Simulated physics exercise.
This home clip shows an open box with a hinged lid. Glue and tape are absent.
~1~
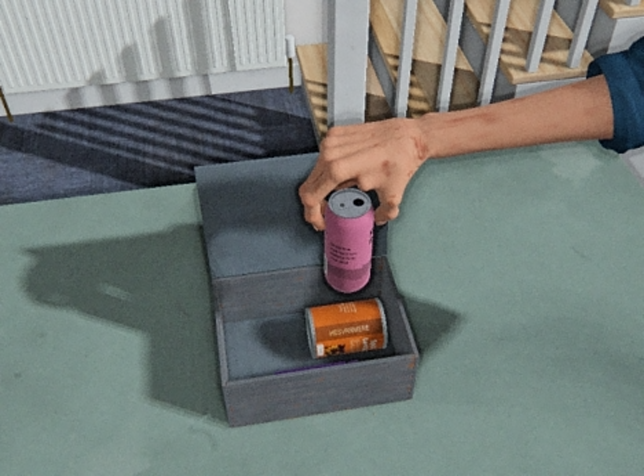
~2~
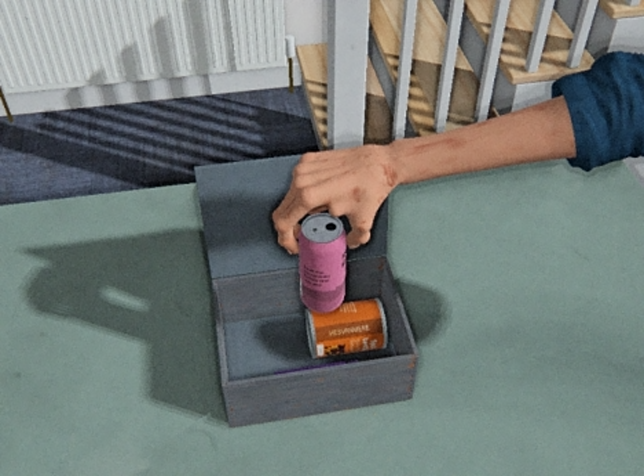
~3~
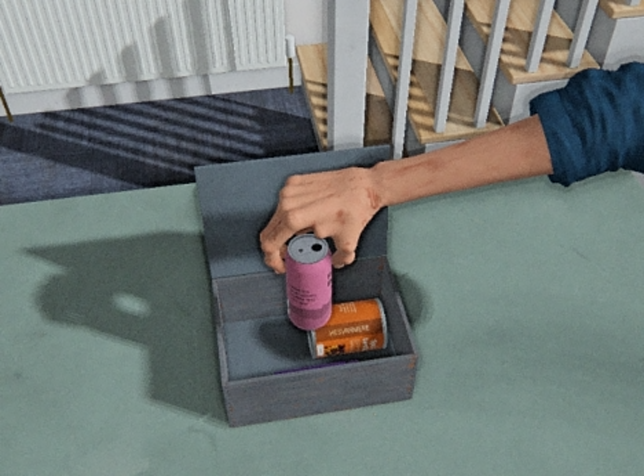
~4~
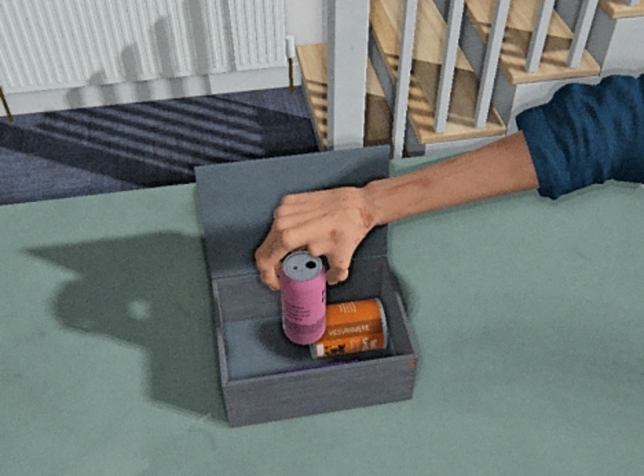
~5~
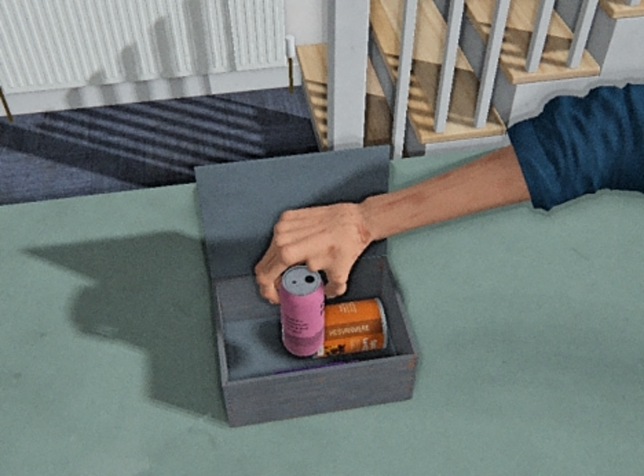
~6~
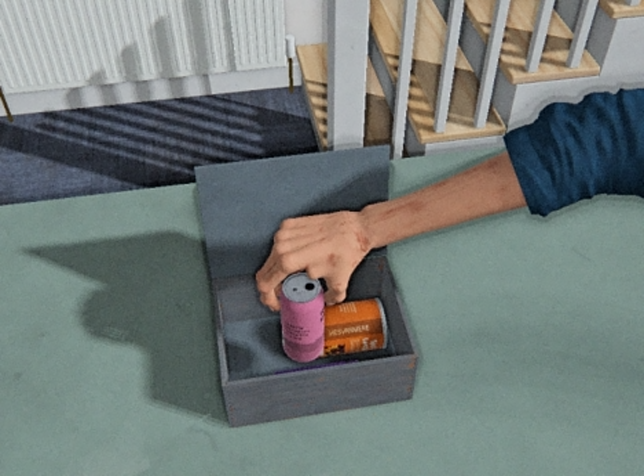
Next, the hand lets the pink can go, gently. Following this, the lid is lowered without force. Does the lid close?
No gap.
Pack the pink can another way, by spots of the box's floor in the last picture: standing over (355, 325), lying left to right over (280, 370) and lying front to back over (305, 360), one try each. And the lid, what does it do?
First try: It gets propped open; second try: It comes fully down; third try: It comes fully down.
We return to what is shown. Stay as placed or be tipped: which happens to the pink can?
Looking at the last picture, the pink can sits at an angle.
Then, 0.50 s past the last view, pink can on its side near (271, 333); purple shaker displaced a little.
Then, 1.40 s past the last view, lid 73° above the rim; pink can on its side near (264, 338); orange tin displaced a little.
Then, 1.90 s past the last view, lid 26° above the rim; pink can on its side near (264, 338); orange tin displaced a little.
Finally, lid shut; down or leaning hard in the box, pink can; the other 2 still in place. Final places as the last picture's camera would see them, pink can near (264, 338).
